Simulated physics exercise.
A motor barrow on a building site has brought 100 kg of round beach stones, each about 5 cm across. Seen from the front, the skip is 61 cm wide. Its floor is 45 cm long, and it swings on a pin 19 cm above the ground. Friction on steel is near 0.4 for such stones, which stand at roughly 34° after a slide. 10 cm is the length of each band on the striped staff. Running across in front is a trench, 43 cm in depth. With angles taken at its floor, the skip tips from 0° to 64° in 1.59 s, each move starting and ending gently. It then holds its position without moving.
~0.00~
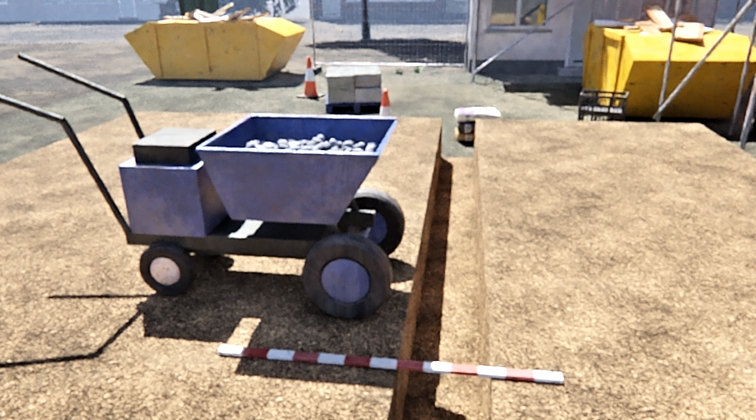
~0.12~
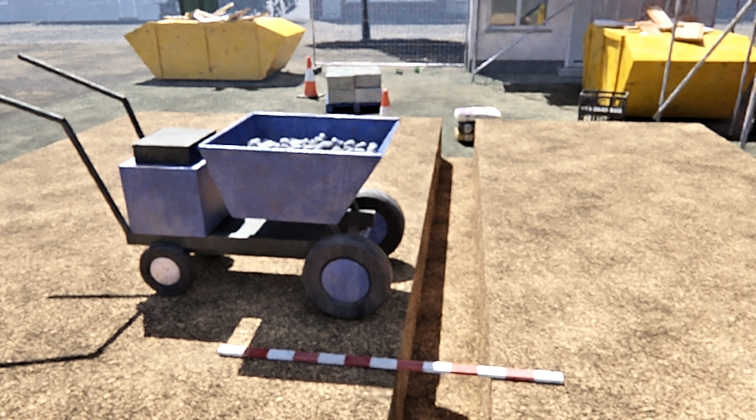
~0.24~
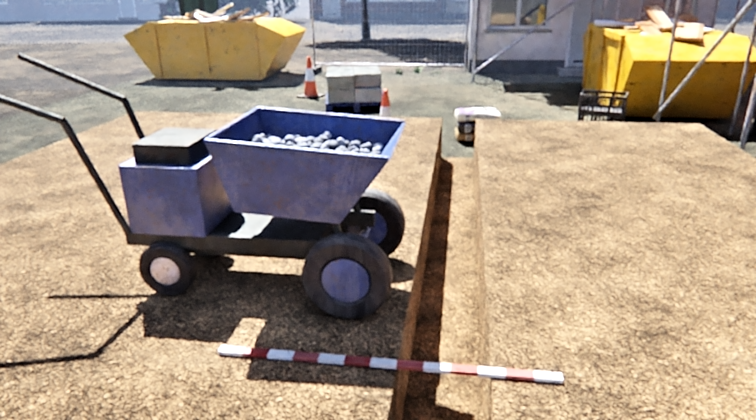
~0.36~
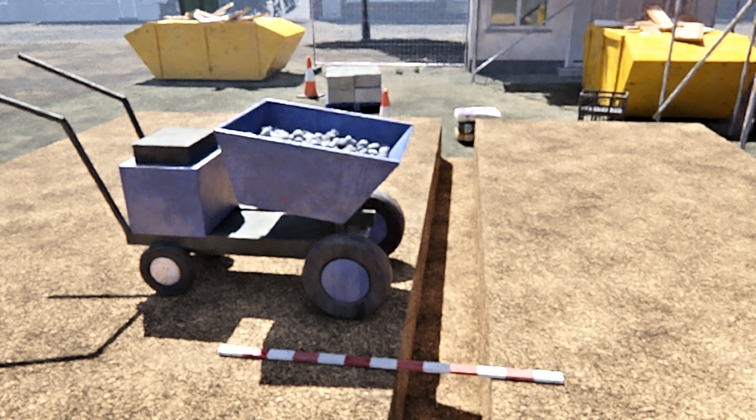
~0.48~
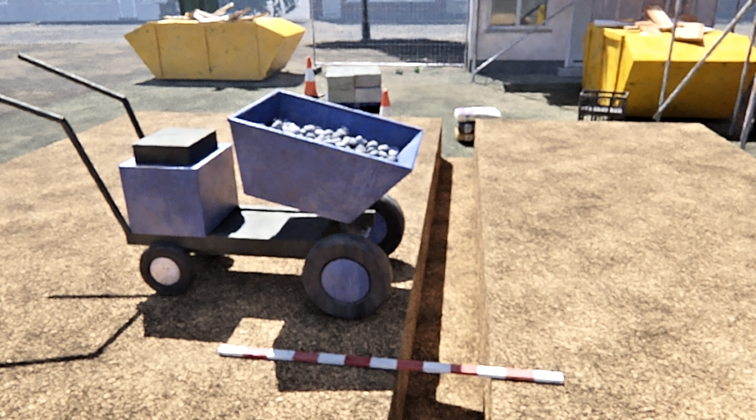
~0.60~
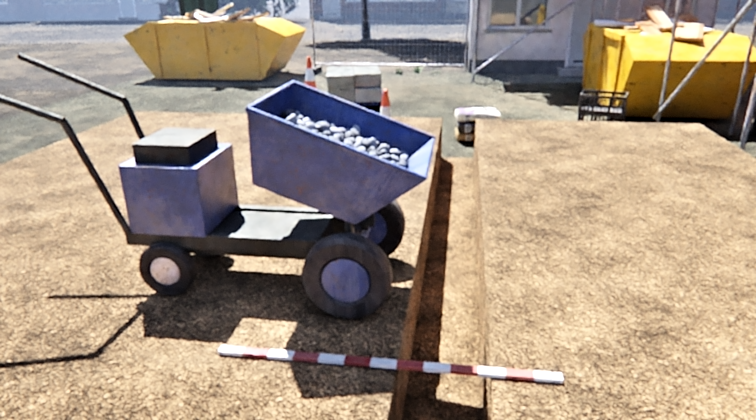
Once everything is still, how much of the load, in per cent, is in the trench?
About 24 per cent.
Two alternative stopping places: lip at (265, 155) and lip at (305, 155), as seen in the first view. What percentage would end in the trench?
65 and 75 %.
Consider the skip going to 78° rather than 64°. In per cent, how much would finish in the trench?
With that change, near 20 per cent.
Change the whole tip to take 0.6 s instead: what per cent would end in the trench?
Trench share: Approx. 15%.
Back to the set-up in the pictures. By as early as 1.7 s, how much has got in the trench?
Some 0 per cent.
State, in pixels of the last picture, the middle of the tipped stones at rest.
Their middle ends up near (515, 289).
After 1.2 s the floor is at 54°; 100 % in the skip; the foremost stones are at (471, 226).
After 1.7 s the floor is at 64°; 78 % in the skip, 22 % past the trench; the foremost stones are at (554, 290).
After 2.0 s the floor is at 64°; 56 % in the skip, 2 % in the trench, 42 % past the trench; the foremost stones are at (638, 302).
After 4.0 s the floor is at 64°; 22 % in the skip, 24 % in the trench, 54 % past the trench; the foremost stones are at (717, 318).
